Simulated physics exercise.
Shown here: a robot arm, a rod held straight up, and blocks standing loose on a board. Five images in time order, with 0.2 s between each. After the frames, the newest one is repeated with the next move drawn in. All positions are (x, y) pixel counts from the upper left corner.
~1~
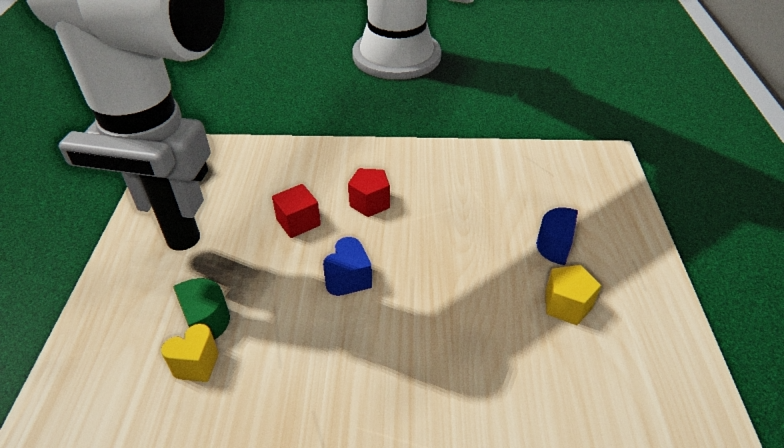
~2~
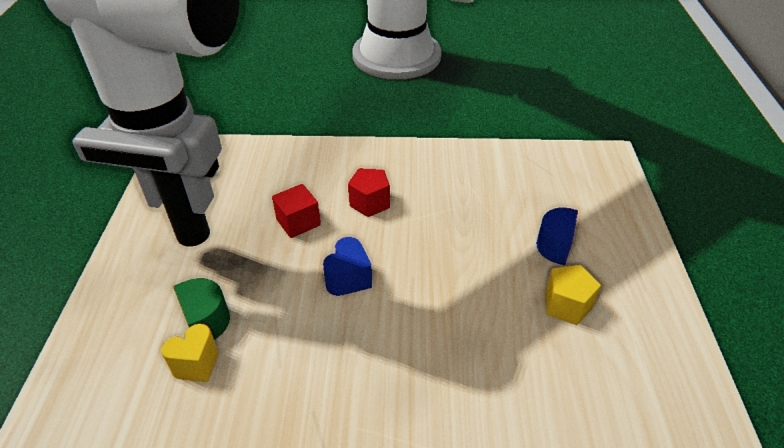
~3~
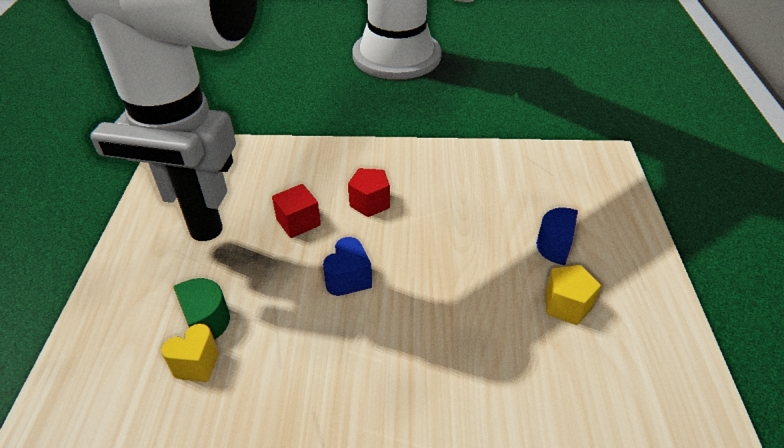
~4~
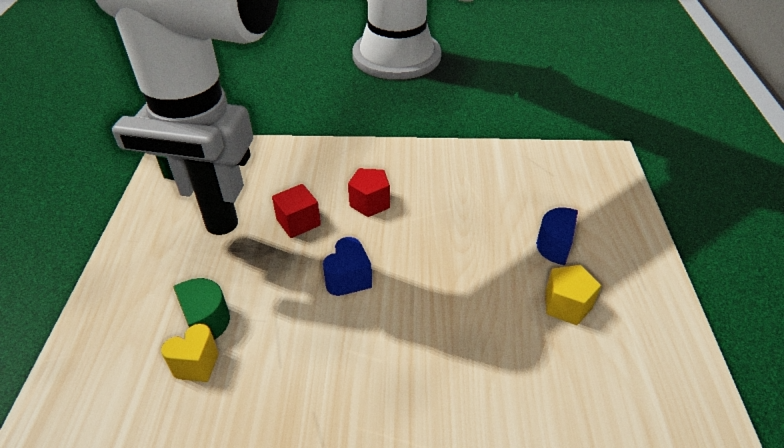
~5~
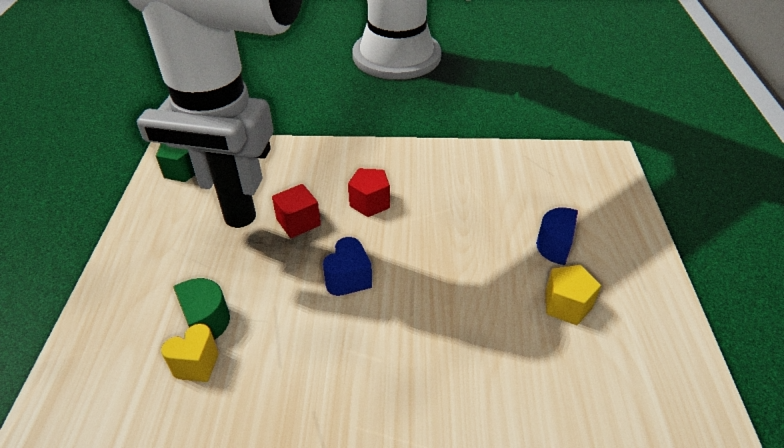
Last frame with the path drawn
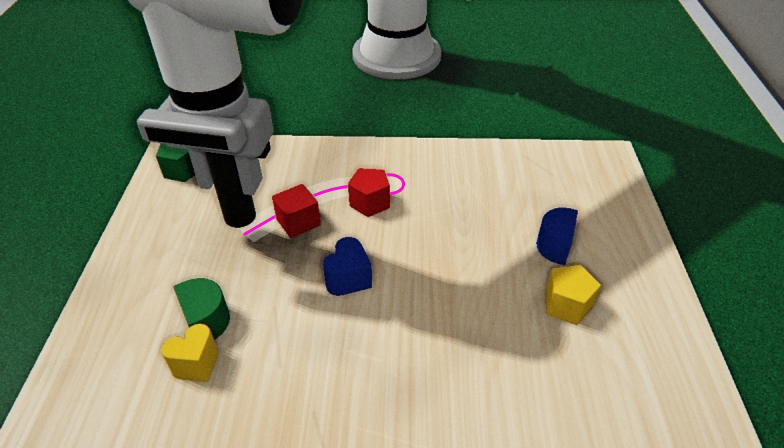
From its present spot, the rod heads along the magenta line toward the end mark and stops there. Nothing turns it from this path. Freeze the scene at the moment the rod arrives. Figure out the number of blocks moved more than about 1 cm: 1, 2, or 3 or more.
Two blocks, no more.
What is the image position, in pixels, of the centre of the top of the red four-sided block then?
Close to (324, 193).
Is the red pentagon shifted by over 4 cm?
No, that is not how it ends up.
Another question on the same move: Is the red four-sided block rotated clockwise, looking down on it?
Yes, I think so.
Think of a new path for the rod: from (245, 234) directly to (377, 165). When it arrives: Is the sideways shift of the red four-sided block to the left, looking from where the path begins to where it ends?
That would be a no.
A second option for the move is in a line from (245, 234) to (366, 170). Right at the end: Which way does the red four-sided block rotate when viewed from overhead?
Clockwise, from overhead.
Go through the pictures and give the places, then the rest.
Rod's lower end at (184, 239); red four-sided block at (295, 199); red pentagon at (369, 180), in the first frame.
Rod at (194, 235); blocks still, in the second frame.
Rod at (207, 230); blocks still, in the third frame.
Rod at (222, 224); blocks still, in the fourth frame.
Rod at (240, 217); red four-sided block at (295, 199); red pentagon at (369, 180), in the fifth frame.
Drawn move, from (245, 234) by way of (291, 207) and (338, 188) to (389, 184).
What follows on the original path. One third of the way, rod at (289, 190); red four-sided block at (316, 194), turned 60° clockwise.
Two thirds of the way, rod at (337, 171); red four-sided block at (324, 193), turned 85° clockwise.
At the end, rod at (389, 167); red four-sided block at (324, 193), turned 85° clockwise; red pentagon at (386, 183), turned 60° clockwise.
